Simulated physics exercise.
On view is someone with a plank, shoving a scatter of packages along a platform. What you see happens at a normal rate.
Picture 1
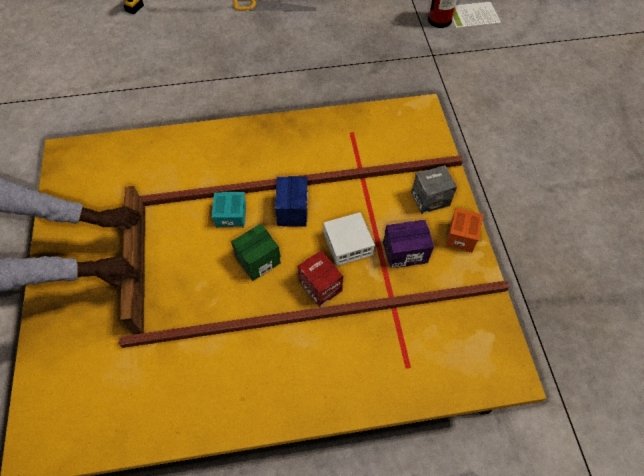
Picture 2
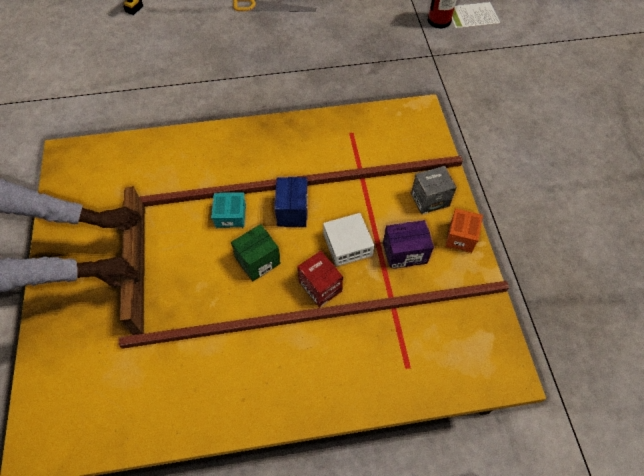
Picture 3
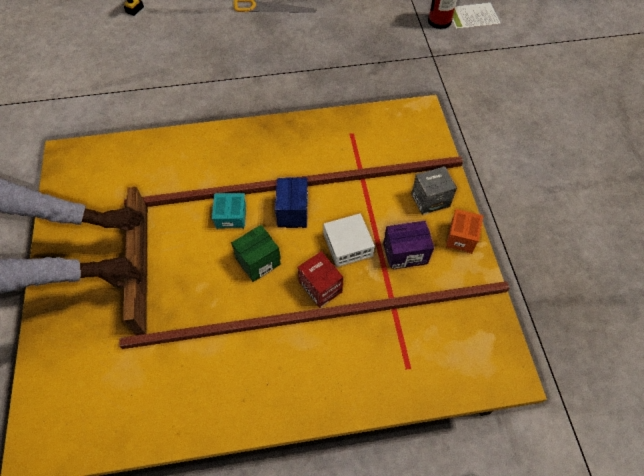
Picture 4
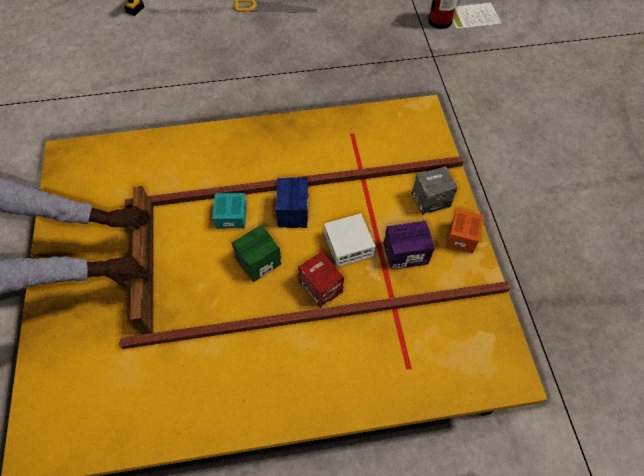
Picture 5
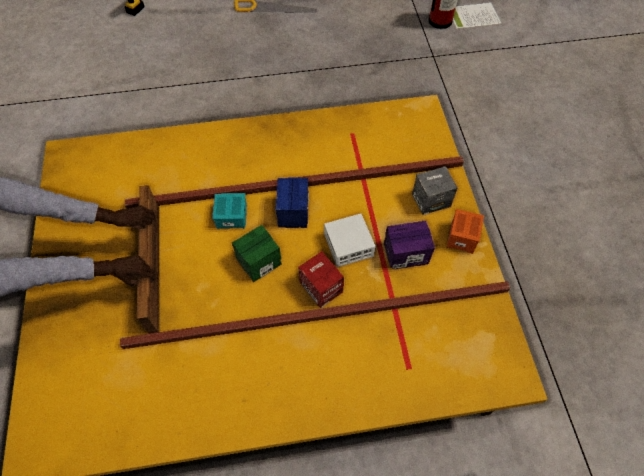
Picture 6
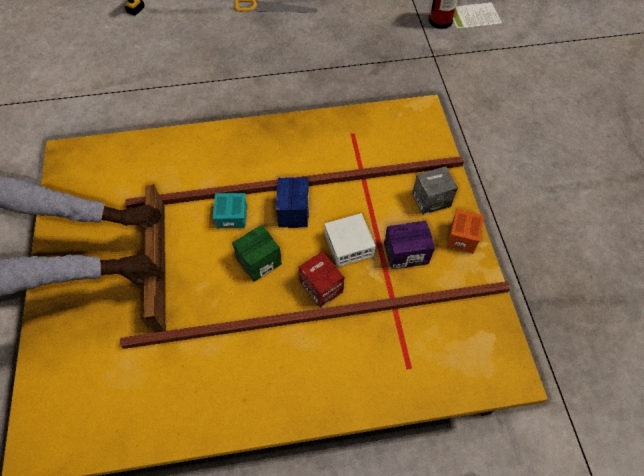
Two hands slide a wooden plank slightly right toward scattered colourful boxes, which stay still.
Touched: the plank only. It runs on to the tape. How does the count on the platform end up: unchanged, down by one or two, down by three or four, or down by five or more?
Only a pair or a lone one falls.
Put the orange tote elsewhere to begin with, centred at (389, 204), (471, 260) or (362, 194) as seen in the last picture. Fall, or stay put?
It keeps its place, then keeps its place, then keeps its place.
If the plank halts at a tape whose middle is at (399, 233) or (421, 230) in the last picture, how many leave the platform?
In order, the counts are 2 and 3.
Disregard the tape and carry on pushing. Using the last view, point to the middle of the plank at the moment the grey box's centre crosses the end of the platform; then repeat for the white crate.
I'd say about (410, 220) for the first one and about (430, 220) for the second.
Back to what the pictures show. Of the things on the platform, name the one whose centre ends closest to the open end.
The one is the purple parcel.
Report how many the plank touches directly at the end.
Number in contact with it: 3.
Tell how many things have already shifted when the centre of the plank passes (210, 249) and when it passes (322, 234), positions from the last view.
That makes 0 at the first spot and 6 at the second.
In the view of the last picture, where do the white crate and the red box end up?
The white crate at (432, 230), the red box at (405, 275).
Early on, none off yet; orange tote at rest near (465, 232); grey box at rest near (434, 191); purple parcel at rest near (409, 245).
Finally, the number that fall off is one or two; lost, orange tote.
